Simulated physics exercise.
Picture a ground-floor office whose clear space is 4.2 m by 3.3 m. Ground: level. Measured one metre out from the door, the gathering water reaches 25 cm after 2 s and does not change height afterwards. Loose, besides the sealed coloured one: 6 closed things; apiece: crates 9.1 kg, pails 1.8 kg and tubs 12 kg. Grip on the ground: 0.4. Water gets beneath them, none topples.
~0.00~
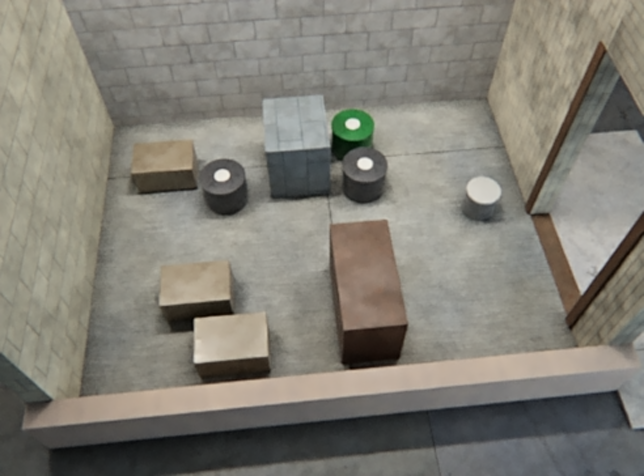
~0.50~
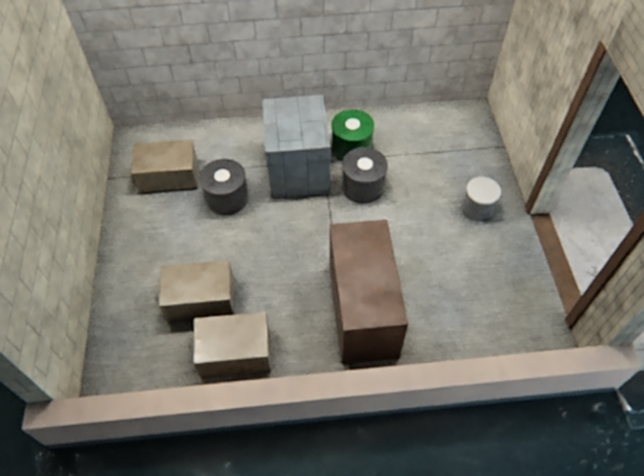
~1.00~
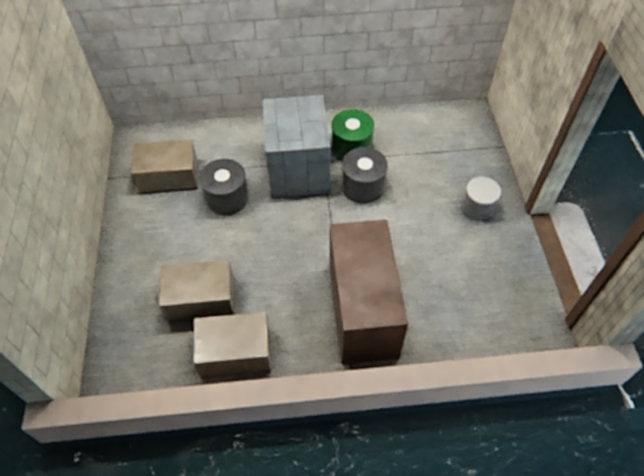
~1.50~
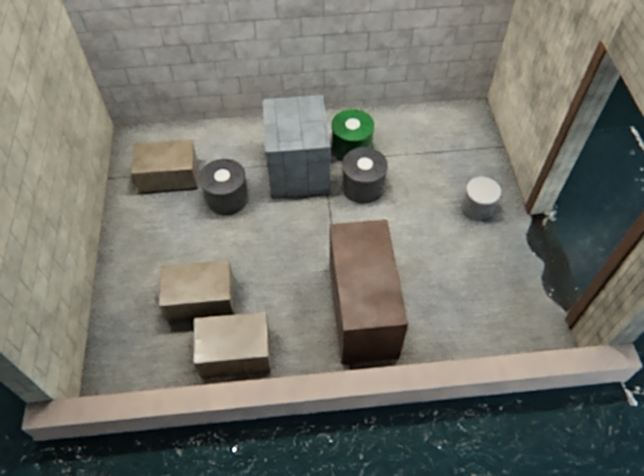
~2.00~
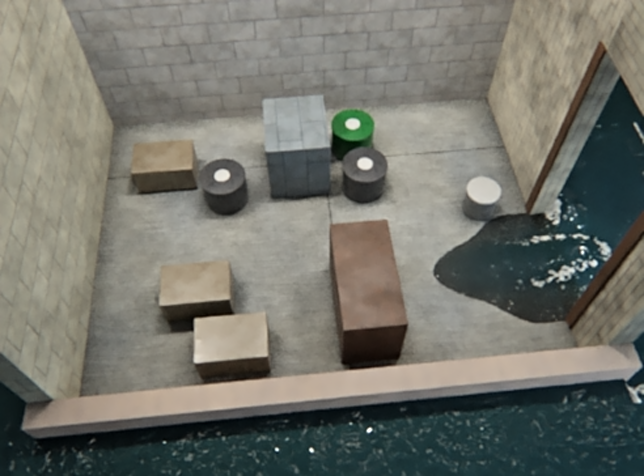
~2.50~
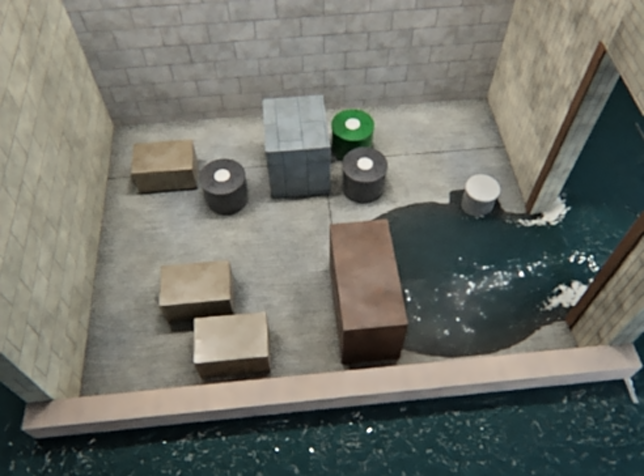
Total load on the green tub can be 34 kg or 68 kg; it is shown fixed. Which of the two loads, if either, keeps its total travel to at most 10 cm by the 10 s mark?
Only the heavier one.
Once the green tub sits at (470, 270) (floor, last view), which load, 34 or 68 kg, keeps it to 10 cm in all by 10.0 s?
Result: Heavy passes, light fails.
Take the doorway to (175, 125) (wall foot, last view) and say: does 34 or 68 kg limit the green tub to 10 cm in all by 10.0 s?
In that case the lighter option suffices.
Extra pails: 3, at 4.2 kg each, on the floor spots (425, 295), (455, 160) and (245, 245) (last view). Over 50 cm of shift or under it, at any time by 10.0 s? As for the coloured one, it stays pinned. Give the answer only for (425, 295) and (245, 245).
The first is further, the second further.
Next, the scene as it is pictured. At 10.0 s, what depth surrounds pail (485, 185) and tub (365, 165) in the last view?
Around 9 cm and 13 cm.
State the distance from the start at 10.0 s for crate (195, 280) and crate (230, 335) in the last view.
In that order: 20 cm, 5 cm.
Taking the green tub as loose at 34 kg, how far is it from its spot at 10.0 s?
Close to 30 centimetres.
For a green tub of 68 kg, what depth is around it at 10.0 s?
13 cm, roughly.
After 3.5 s the green tub would be 0 cm from its start with 34 kg and 0 cm from its start with 68 kg; 2 cm of water round it then.
After 4.5 s the green tub would be 0 cm from its start with 34 kg and 0 cm from its start with 68 kg; 6 cm of water round it then.
After 7.0 s the green tub would be 10 cm from its start with 34 kg and 0 cm from its start with 68 kg; 12 cm of water round it then.
After 10.0 s the green tub would be 26 cm from its start with 34 kg and 0 cm from its start with 68 kg; 13 cm of water round it then.
